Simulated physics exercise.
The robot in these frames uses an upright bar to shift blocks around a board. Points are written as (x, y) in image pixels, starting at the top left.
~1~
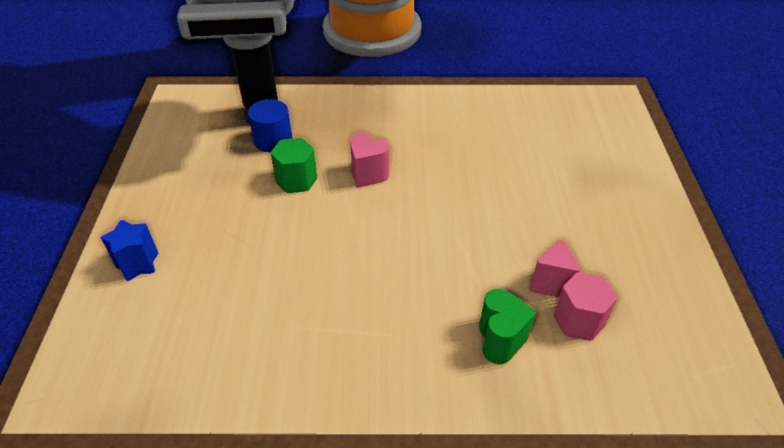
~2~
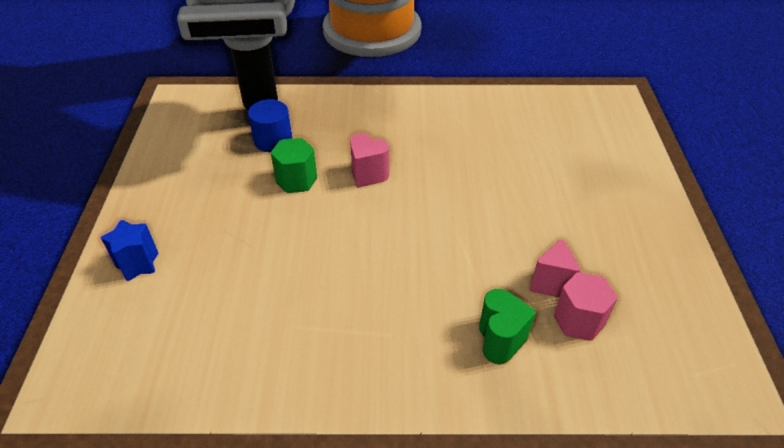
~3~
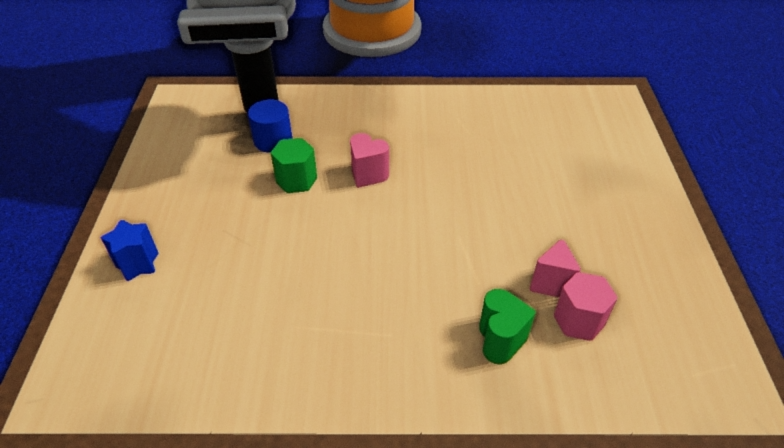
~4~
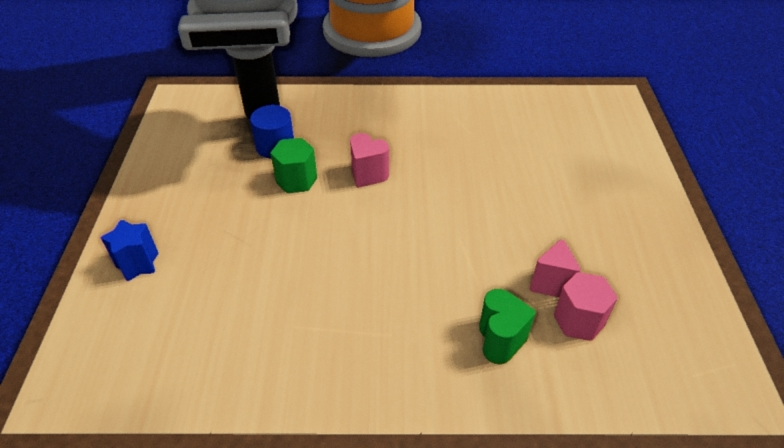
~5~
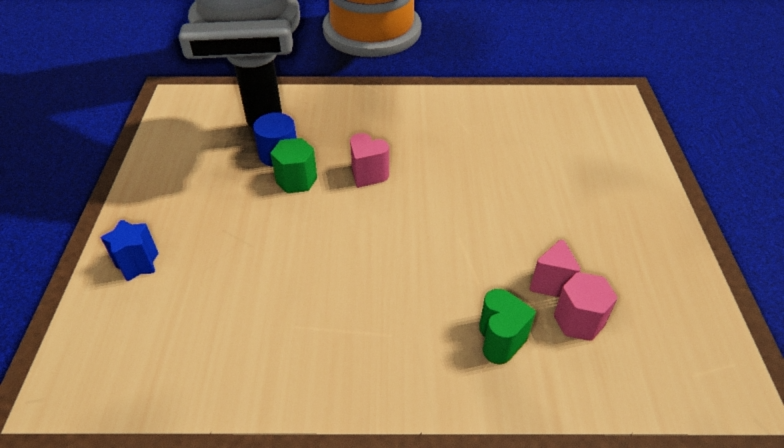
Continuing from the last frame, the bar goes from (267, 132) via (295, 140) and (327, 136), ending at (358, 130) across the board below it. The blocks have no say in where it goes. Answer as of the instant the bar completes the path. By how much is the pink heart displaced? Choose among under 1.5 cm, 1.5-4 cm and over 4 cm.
Up to 1.5 cm.
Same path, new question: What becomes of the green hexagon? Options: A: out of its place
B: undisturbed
I'll go with A - out of its place.
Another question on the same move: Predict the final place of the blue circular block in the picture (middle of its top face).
Its top centre is at about (284, 136).
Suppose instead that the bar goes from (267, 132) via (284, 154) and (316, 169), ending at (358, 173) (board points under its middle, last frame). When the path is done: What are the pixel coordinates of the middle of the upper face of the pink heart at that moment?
It comes to (391, 148).
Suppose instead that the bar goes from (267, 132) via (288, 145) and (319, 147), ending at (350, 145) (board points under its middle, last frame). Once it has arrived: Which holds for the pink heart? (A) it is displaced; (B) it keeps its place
That would be B.
What follows on the original path. One third of the way, bar at (294, 127); blue circular block at (284, 136); green hexagon at (295, 161), turned 25° anticlockwise.
Two thirds of the way, bar at (326, 123); blue circular block at (284, 136); green hexagon at (295, 161), turned 25° anticlockwise.
At the end, bar at (357, 117); blue circular block at (284, 136); green hexagon at (295, 161), turned 25° anticlockwise; pink heart still.
